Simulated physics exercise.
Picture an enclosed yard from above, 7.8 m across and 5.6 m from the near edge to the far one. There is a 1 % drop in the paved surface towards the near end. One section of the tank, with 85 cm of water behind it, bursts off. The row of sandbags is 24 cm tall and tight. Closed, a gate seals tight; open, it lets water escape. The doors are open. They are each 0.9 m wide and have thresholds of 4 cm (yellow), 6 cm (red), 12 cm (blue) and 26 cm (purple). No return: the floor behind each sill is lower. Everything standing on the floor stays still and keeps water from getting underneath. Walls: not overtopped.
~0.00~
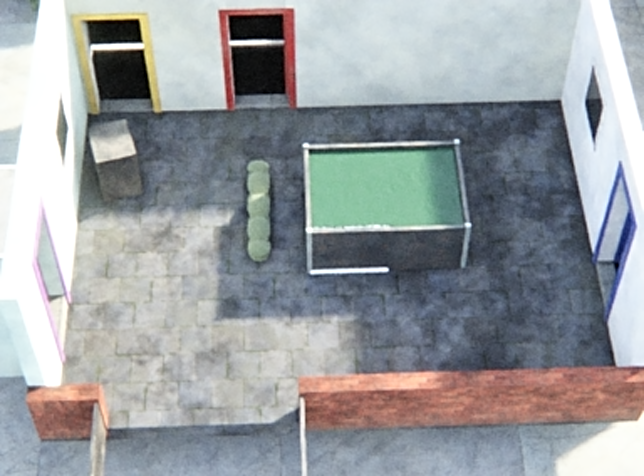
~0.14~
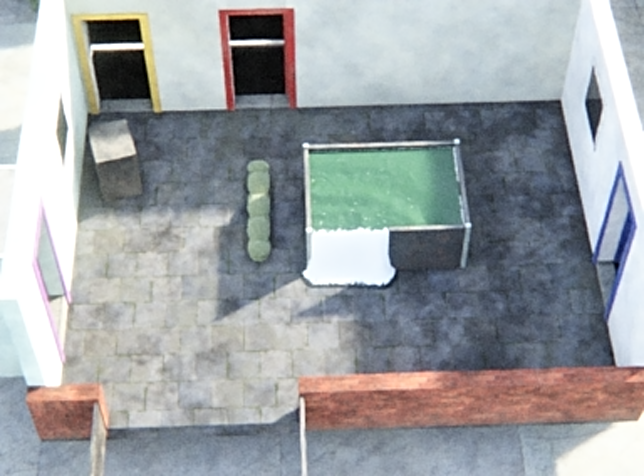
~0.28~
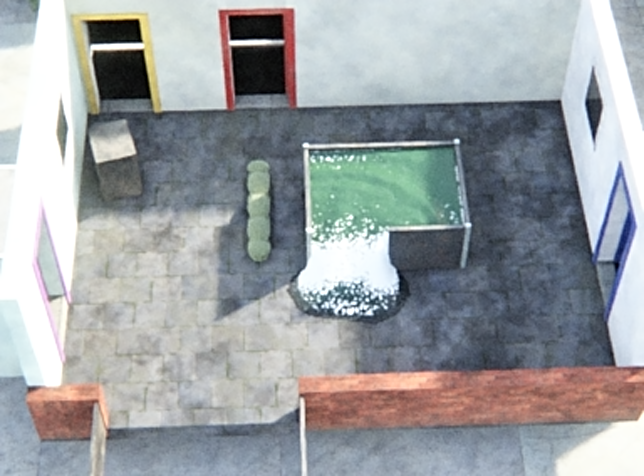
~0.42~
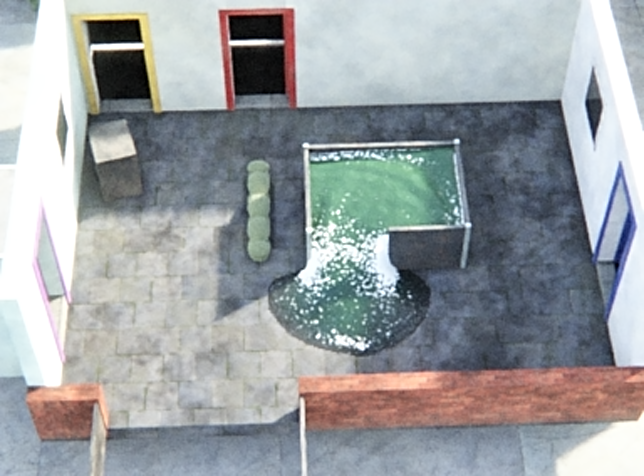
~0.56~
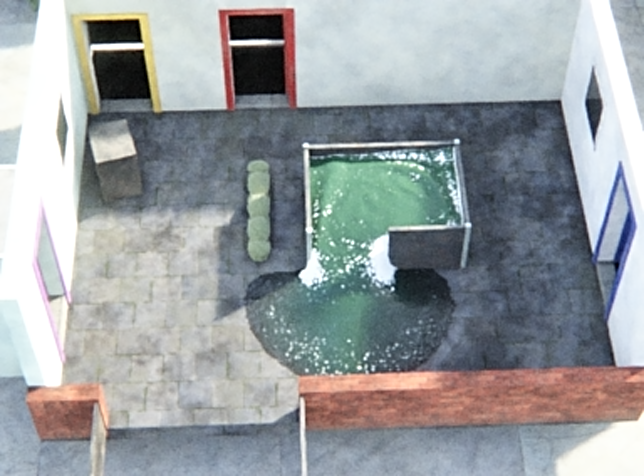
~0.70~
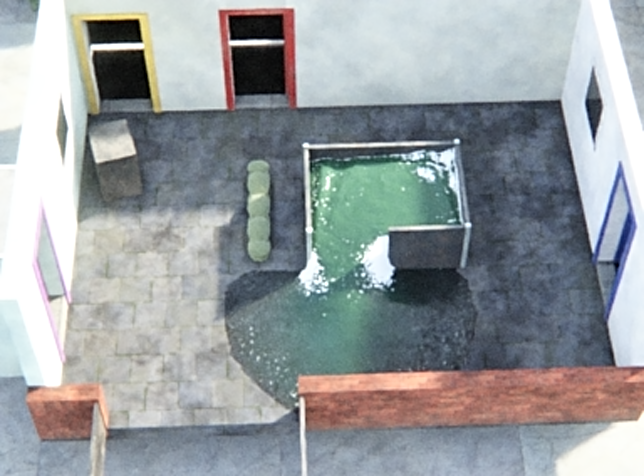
A tank of green water stands in a grey paved courtyard with white walls and a low red brick wall at the near side, seen from high above by a still camera. A yellow-framed and a red-framed doorway are at the back, with a grey block and a row of round green bushes left of the tank. The tank's front left panel drops away and foaming water pours out, fanning across the paving to the brick wall.
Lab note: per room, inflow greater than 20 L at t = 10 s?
Yellow door no; red door no; blue door no; purple door no.
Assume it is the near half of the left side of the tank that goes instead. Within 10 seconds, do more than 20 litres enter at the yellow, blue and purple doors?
Note: Yellow beyond the mark, blue short of the mark, purple short of the mark.
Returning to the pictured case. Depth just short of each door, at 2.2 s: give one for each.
Readings (cm): Yellow = 0; red = 0; blue = 0; purple = 0.
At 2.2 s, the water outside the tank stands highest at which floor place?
About (348, 404).
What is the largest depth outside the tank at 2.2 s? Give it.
About 38 cm at most.
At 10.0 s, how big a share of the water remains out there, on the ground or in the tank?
60 %.
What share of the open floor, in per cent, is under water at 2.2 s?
Covered: Roughly 30 %.
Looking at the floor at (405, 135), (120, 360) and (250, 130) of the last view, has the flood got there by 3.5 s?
Listed in turn: Spared so far / swamped / spared so far.
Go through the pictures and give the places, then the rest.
In the first picture, still water, 85 cm deep, in the tank at (385, 189).
In the second picture, the front is at (304, 274), 0.7 m from the gap at (349, 256); 0.3 m2 of floor is under water; 85 cm left at the back of the tank.
In the third picture, the front is at (389, 312), 1.0 m from the gap at (349, 257); 1.1 m2 of floor is under water; 83 cm left at the back of the tank.
In the fourth picture, the front is at (367, 352), 1.5 m from the gap at (349, 258); 2.4 m2 of floor is under water; 76 cm left at the back of the tank.
In the fifth picture, water pours out at (349, 258) and has run 2.1 m, to a hidden place; typically 7 cm deep outside, 72 cm at the tank's back.
In the sixth picture, the front is at a hidden place, 2.5 m from the gap at (349, 257); 6.3 m2 of floor is under water; 71 cm left at the back of the tank.
After 1.4 s water covers 25 % of the floor and is deepest (48 cm) near (348, 393); yellow door not reached, red door not reached, blue door not reached, purple door not reached.
After 2.2 s water covers 30 % of the floor and is deepest (38 cm) near (348, 404); yellow door not reached, red door not reached, blue door not reached, purple door not reached.
After 3.5 s water covers 35 % of the floor and is deepest (26 cm) near (610, 396); yellow door not reached, red door not reached, blue door 14 cm at the sill, 3 L in, purple door 5 cm at the sill, 0 L in.
After 6.0 s water covers 65 % of the floor and is deepest (15 cm) near (348, 404); yellow door not reached, red door not reached, blue door 9 cm at the sill, 6 L in, purple door 6 cm at the sill, 0 L in.
After 10.0 s water covers 95 % of the floor and is deepest (9 cm) near (348, 404); yellow door 2 cm at the sill, 0 L in, red door 2 cm at the sill, 0 L in, blue door 5 cm at the sill, 6 L in, purple door 3 cm at the sill, 0 L in.
